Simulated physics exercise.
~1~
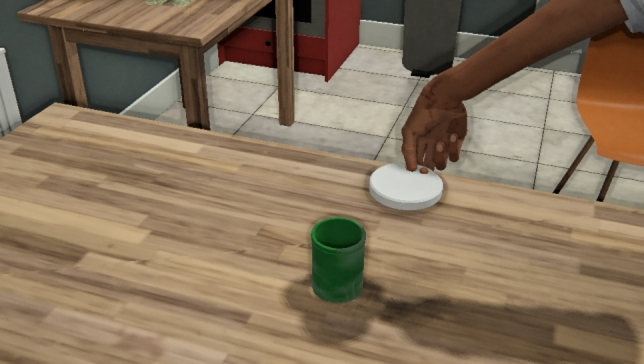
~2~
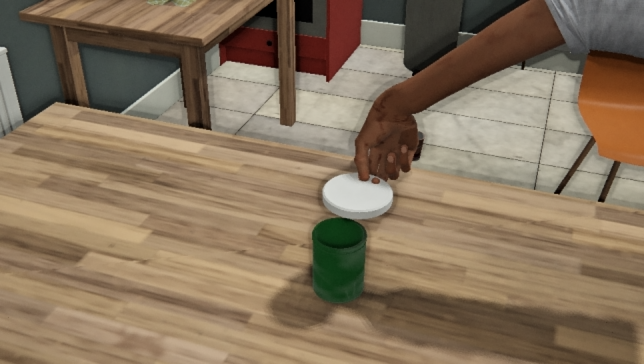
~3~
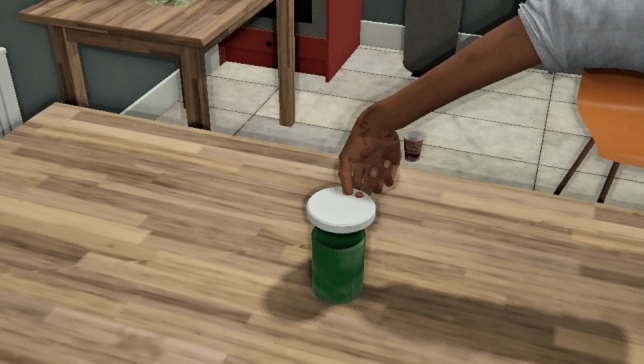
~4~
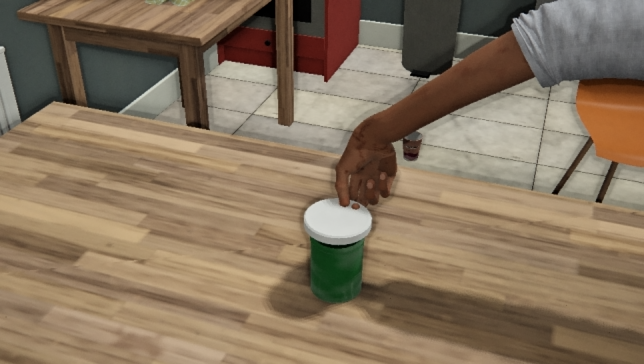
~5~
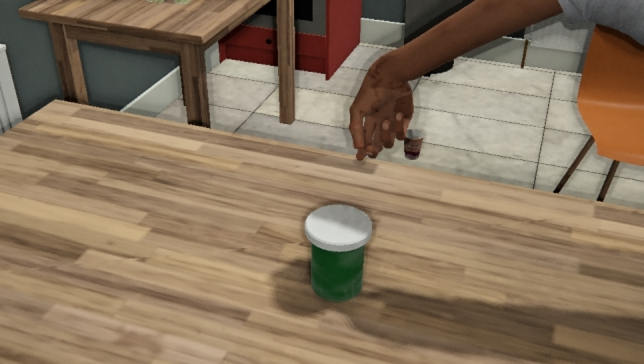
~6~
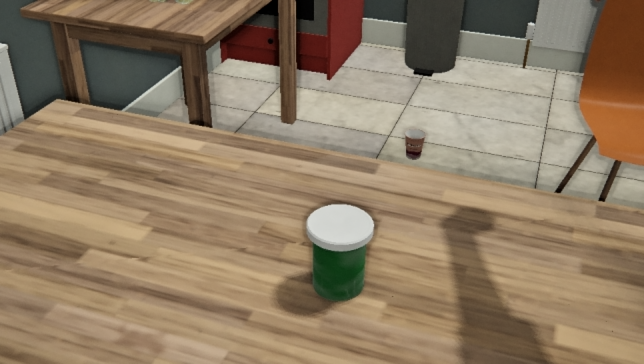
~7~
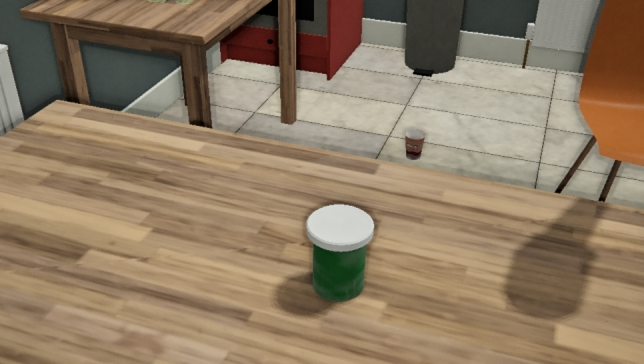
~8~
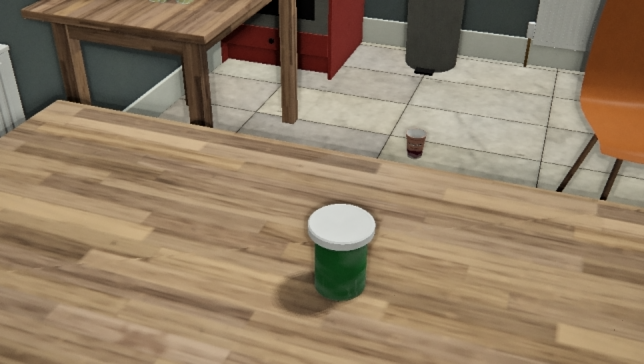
Hand moving a white lid left across a wooden table onto an open green container, then withdrawing, leaving the container covered.
